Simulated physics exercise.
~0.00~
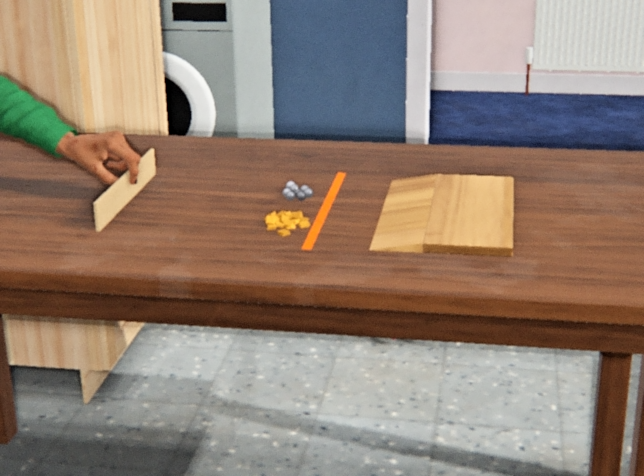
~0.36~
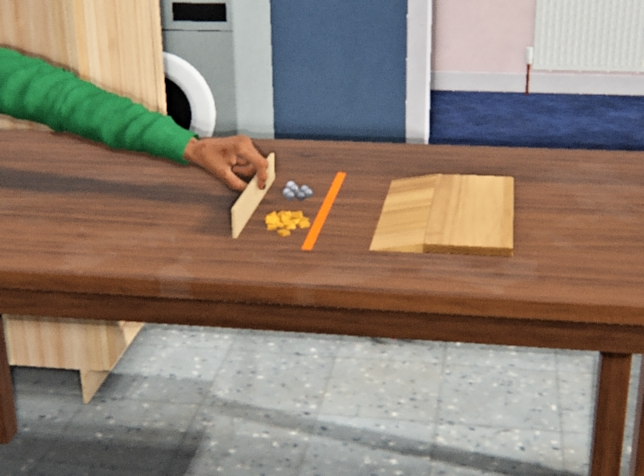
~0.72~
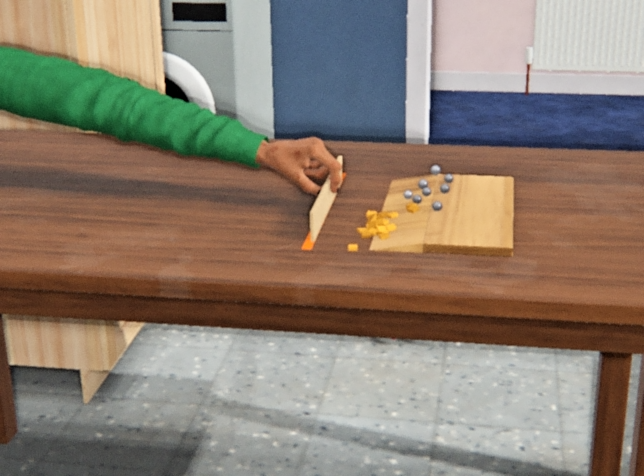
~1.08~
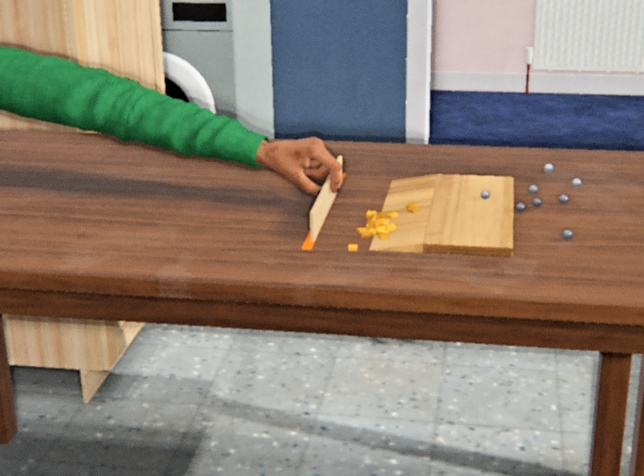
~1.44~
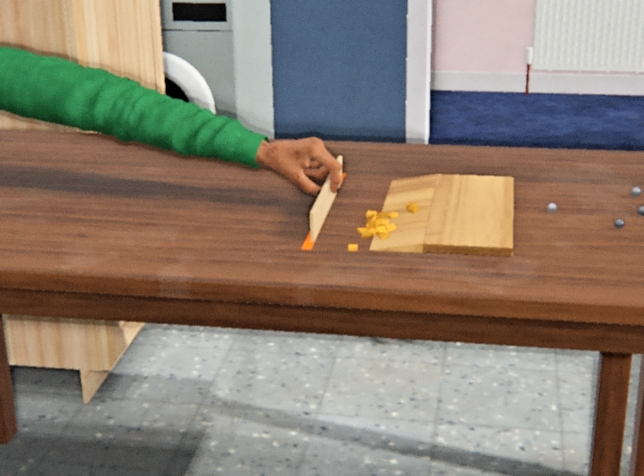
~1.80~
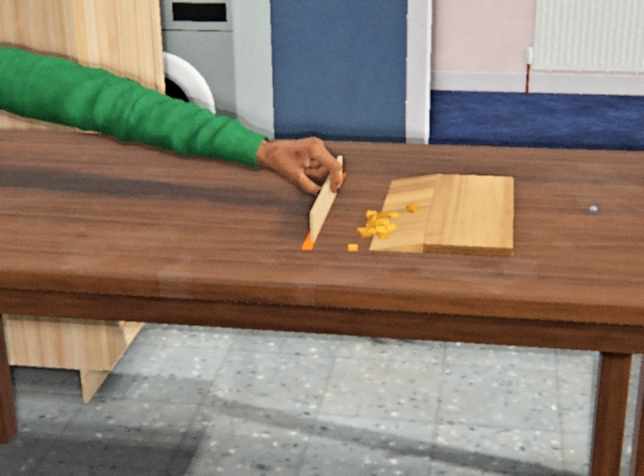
A hand in a green sleeve slides an upright piece of card rightward across a wooden table toward two small batches, grey balls at the back and yellow chunks nearer the front. The card sweeps both batches past a strip of orange tape toward a pale wooden ramp, then stops at the tape. The grey balls roll up the ramp, over its top and onto the table beyond. They keep rolling right until most leave the view. The yellow pieces stay clustered around the foot of the ramp, some resting on its lower slope, with none reaching the top.
